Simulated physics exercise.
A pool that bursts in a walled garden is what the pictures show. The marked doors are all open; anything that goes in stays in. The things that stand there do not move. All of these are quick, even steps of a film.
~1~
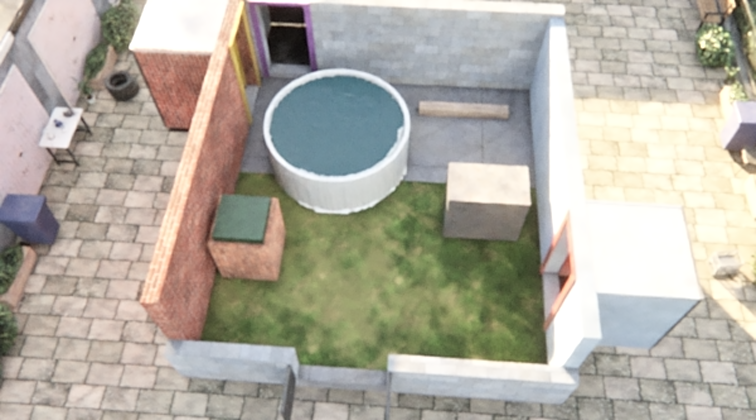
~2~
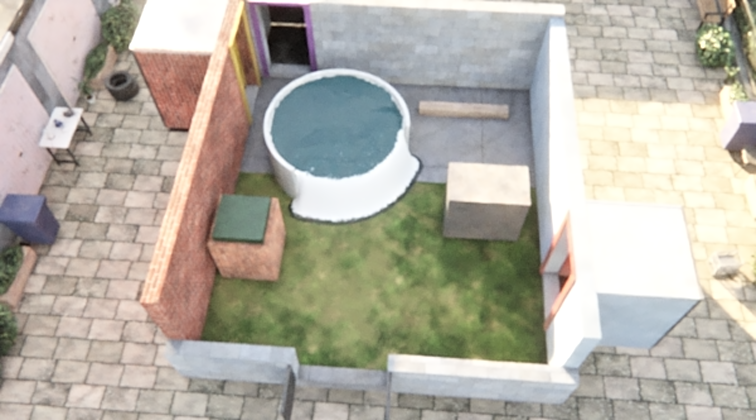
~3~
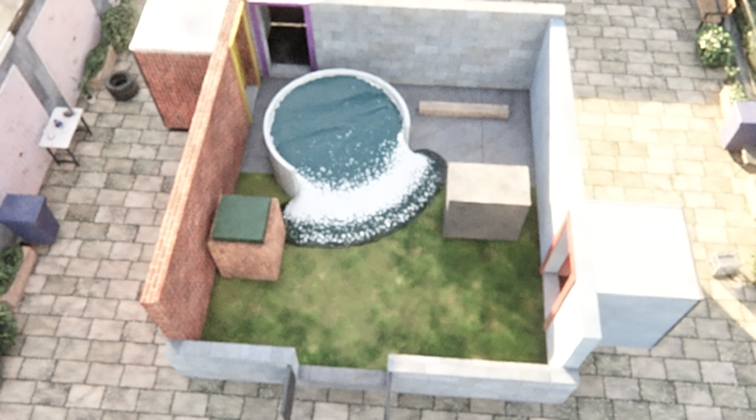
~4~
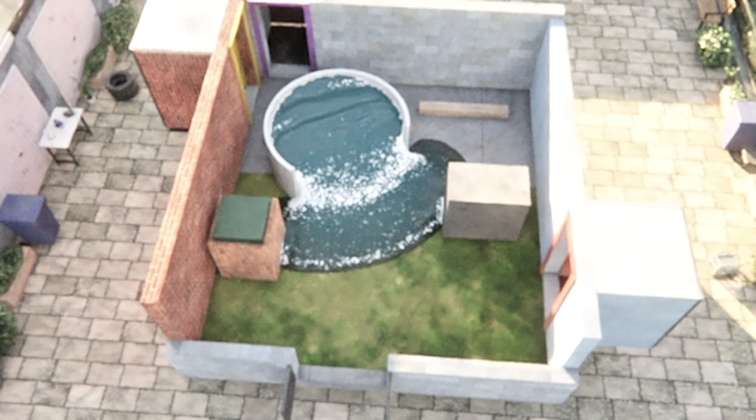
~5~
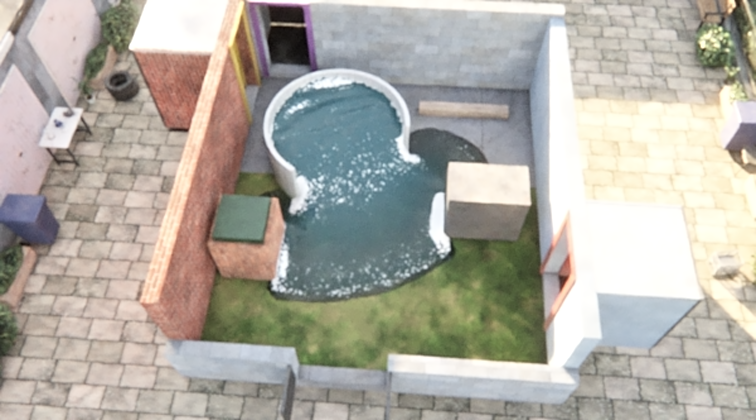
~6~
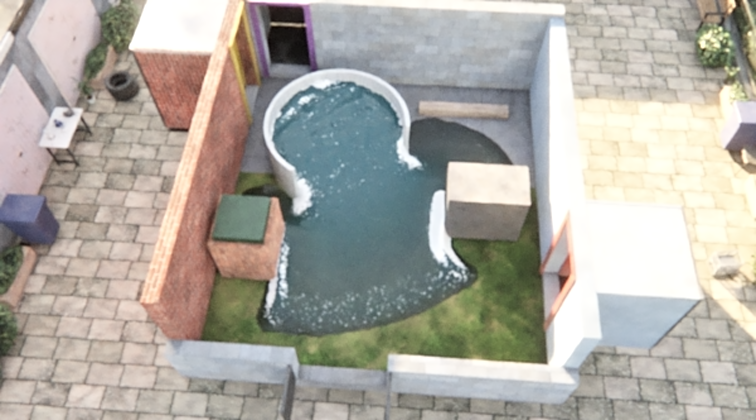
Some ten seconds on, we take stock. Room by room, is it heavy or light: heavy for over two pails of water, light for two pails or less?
Red door - heavy; yellow door - heavy; purple door - light.
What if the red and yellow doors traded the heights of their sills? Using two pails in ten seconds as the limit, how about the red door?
Red door exceeds the limit.
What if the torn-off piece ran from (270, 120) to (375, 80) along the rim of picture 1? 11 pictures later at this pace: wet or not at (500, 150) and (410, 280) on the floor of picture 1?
Soaked; untouched.
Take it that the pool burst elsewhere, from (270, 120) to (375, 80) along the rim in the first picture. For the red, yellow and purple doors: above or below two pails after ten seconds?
Red door: Short of the mark; yellow door: Beyond the mark; purple door: Beyond the mark.
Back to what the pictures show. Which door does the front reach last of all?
Observed: The door marked purple.
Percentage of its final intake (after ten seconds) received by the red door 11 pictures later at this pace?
Around 0 in a hundred.
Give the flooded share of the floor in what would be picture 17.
That works out to some 75 in a hundred.
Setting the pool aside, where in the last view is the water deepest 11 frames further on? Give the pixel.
My estimate is about (541, 381).
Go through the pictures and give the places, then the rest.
The first picture shows the round pool at (337, 125) is whole and still.
In the second picture, water pours out at (367, 194) and has run to (413, 158).
In the third picture, water pours out at (367, 195) and has run to (442, 162).
In the fourth picture, water pours out at (367, 197) and has run to a hidden place.
In the fifth picture, water pours out at (367, 198) and has run to a hidden place.
In the sixth picture, the front is at (530, 205), out from the gap at (367, 198).
A moment on, water covers 65 % of the floor; the red door not reached, the yellow door not reached, the purple door not reached.
Next, water covers 75 % of the floor; the red door wet at the sill, nothing in, the yellow door not reached, the purple door not reached.
Then, water covers 90 % of the floor; the red door over two buckets in, the yellow door wet at the sill, nothing in, the purple door not reached.
Later, water covers 95 % of the floor; the red door over two buckets in, the yellow door under two buckets in, the purple door wet at the sill, nothing in.
In the end, water covers 95 % of the floor; the red door over two buckets in, the yellow door far over two buckets in, the purple door wet at the sill, nothing in.
